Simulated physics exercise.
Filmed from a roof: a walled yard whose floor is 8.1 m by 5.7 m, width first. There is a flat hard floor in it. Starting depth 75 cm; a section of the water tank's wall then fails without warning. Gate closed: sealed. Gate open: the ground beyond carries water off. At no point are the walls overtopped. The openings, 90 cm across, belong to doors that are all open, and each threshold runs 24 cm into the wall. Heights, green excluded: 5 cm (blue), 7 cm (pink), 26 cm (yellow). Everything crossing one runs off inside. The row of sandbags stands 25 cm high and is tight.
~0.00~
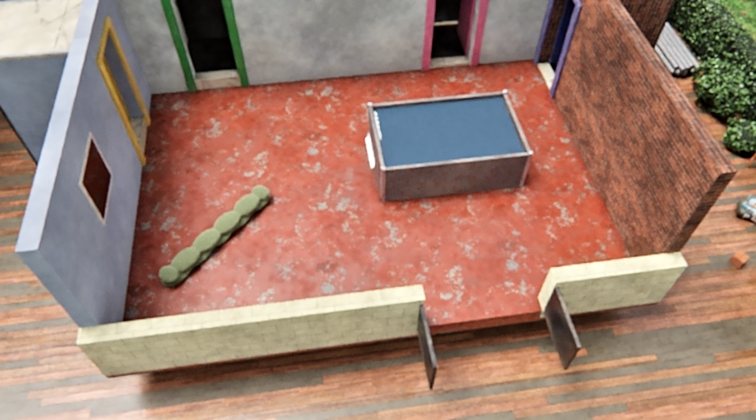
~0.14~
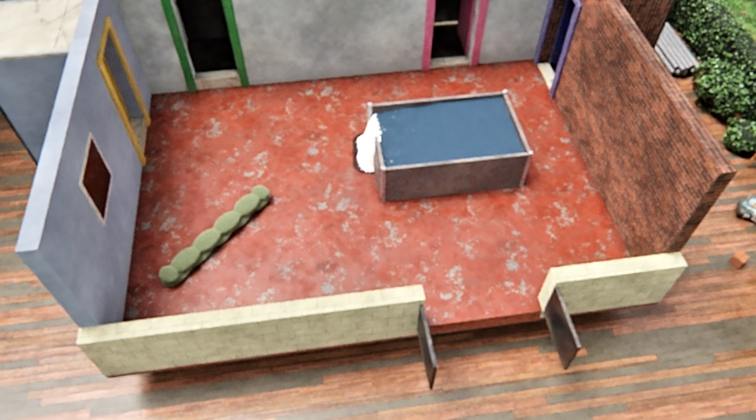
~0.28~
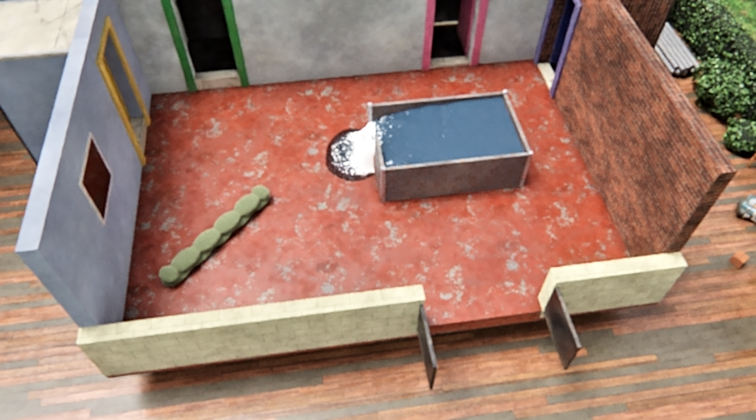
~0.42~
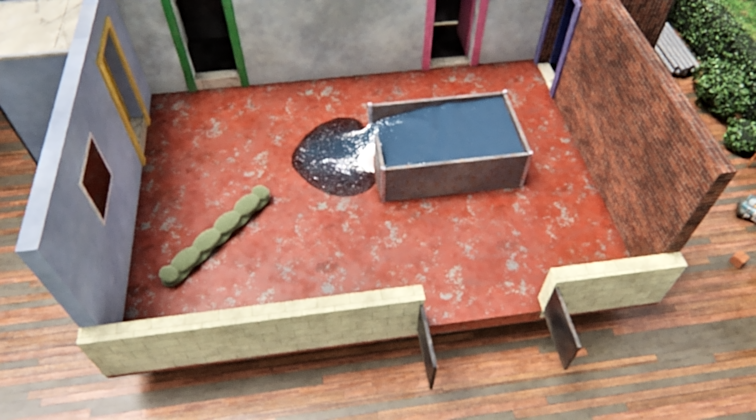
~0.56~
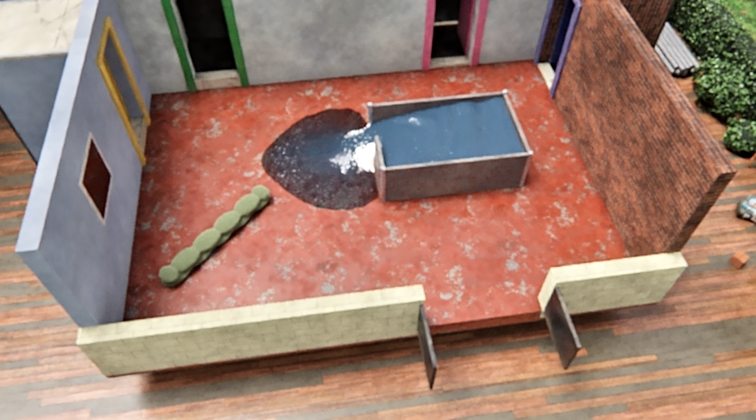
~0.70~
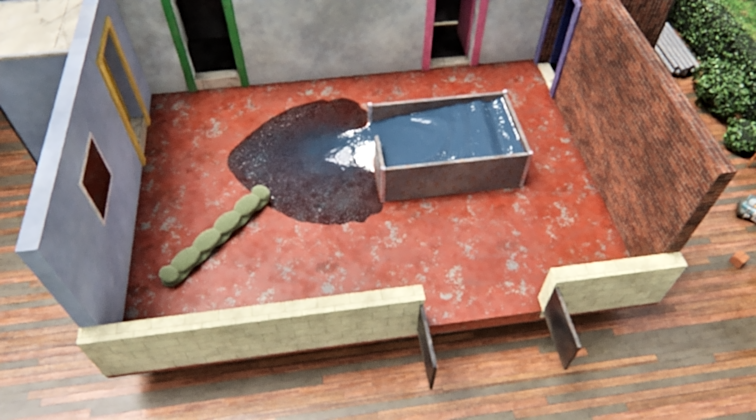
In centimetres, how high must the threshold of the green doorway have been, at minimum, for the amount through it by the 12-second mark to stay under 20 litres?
It must have been at least 14 cm high.
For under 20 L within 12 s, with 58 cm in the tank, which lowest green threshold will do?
Something near 9.5 cm should do.
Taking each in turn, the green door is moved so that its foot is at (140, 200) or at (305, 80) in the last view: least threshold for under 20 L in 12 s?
You'd want roughly 18 cm there first, then roughly 8.5 cm.
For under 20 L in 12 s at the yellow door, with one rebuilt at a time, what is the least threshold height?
Yellow would need about 20 cm on its own.
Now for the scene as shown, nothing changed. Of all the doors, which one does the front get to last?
That would be the blue door.
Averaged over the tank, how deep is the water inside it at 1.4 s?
About 55 centimetres.
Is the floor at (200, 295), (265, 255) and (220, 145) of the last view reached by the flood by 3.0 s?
In the order asked: Soaked, soaked, soaked.
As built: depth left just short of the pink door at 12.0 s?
It comes to about 2.5 centimetres deep.
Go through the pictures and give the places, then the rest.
The first frame shows still water, 75 cm deep, in the water tank at (447, 132); the green door at (209, 48) is dry.
In the second frame, the gap is at (375, 141), the front 0.4 m out at (358, 166); the back of the water tank holds 75 cm.
In the third frame, the front is at (331, 164), 0.8 m from the gap at (375, 144); 0.8 m2 of floor is wet, 75 cm left at the back.
In the fourth frame, the gap is at (375, 144), the front 1.4 m out at (298, 165); the back of the water tank holds 75 cm.
In the fifth frame, the front is at (269, 166), 2.0 m from the gap at (375, 145); 3.4 m2 of floor is wet, 75 cm left at the back.
In the sixth frame, the front is at (233, 163), 2.6 m from the gap at (375, 144); 5.2 m2 of floor is wet, 72 cm left at the back; the green door at (209, 48), 3.7 m from the gap, is still 1.6 m from the nearest water.
After 1.4 s water covers 30 % of the floor, deepest (42 cm) near (367, 146); it has not reached the green door.
After 3.0 s water covers 40 % of the floor, deepest (32 cm) near (149, 122); 12 cm at the green door, 0 litres in over its 25 cm threshold.
After 12.0 s water covers 95 % of the floor, deepest (11 cm) near (619, 276); 9 cm at the green door, 0 litres in over its 25 cm threshold.
At the green door as built, the water arrived by 1.5 s and peaked near 22 cm at 3.8 s.
Run again over the same 12 s with other heights there, 32 litres in over 12.5 cm, 8 litres over 17 cm. The limit of 20 litres is kept from about 14 cm up.
